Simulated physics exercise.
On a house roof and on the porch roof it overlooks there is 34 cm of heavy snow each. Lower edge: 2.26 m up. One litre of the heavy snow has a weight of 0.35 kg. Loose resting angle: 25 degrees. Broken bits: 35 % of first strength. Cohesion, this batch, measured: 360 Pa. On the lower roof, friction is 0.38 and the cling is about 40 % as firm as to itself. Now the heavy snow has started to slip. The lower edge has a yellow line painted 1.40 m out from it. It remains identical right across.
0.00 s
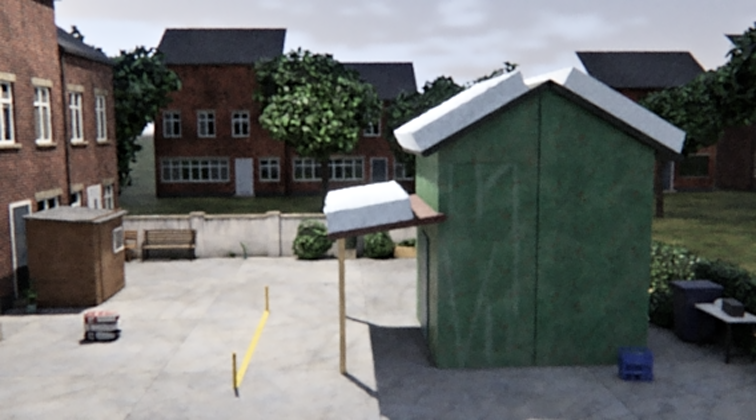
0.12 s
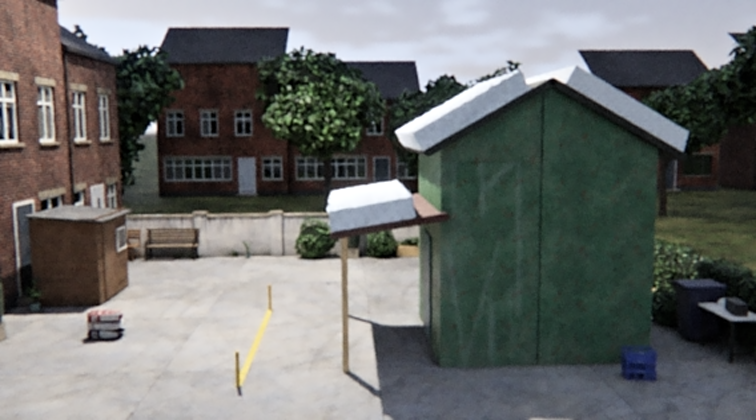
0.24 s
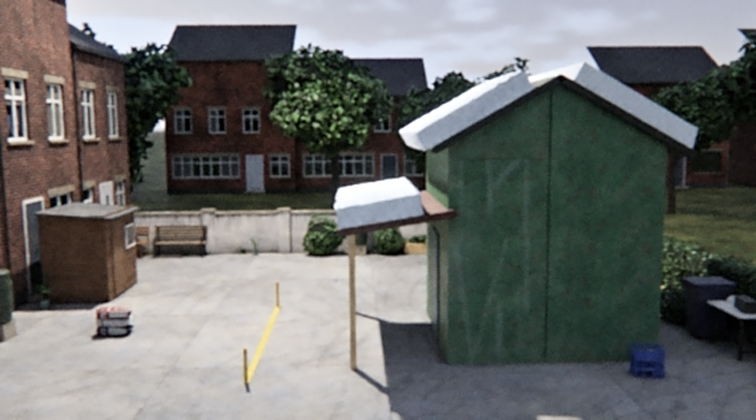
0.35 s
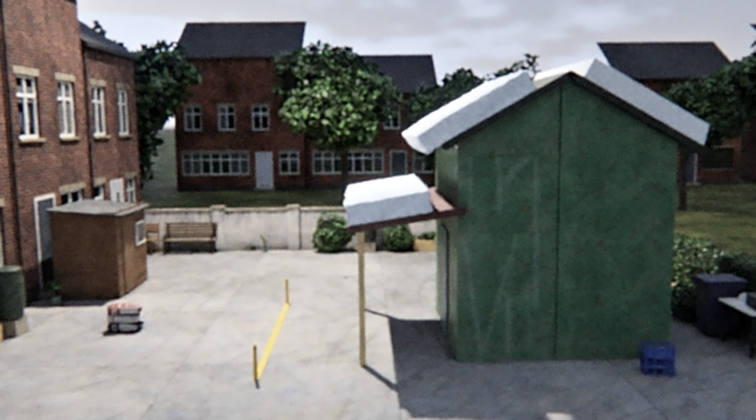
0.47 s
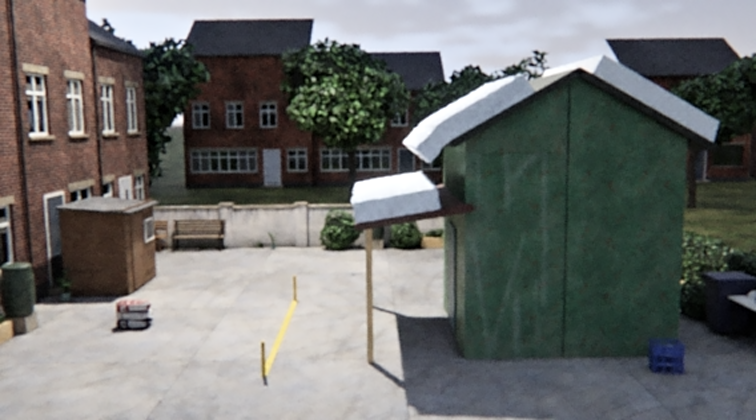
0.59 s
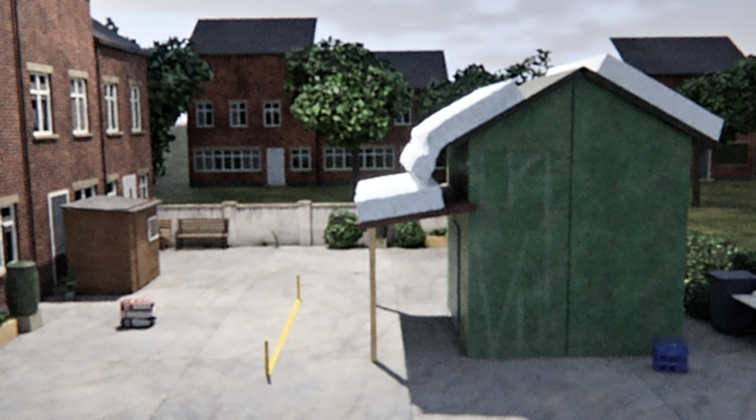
Thick snow sliding down the left roof slope of a green shed, bending and cracking over the edge onto the lower roof.
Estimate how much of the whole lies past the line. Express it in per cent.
41 %.
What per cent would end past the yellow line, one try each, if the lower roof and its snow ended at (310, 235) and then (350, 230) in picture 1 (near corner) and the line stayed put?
Respectively 40 % and 40 %.
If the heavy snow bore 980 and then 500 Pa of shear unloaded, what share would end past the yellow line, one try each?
In order: Around 20 % and around 40 %.
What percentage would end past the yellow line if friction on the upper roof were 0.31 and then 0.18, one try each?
I'd say 25 %, followed by 35 %.
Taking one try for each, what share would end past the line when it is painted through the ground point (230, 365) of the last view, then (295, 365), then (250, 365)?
First try around 25 per cent, second around 50 per cent, third around 35 per cent.
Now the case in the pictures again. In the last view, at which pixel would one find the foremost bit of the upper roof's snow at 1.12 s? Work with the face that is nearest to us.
Near (340, 206).
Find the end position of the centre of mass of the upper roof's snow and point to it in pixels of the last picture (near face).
Roughly pixel (260, 319) on the near face.
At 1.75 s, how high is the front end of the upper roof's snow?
I'd say around 0.0 metres.
After 1.12 s, none is below the lower edge and 0 % is past the line.
After 1.75 s, 58 % is below the lower edge and 24 % is past the line.
After 2.37 s, 63 % is below the lower edge and 41 % is past the line.
After 3.00 s, 63 % is below the lower edge and 41 % is past the line.
After 3.10 s, at the end, 63 % is below the lower edge and 41 % is past the line.
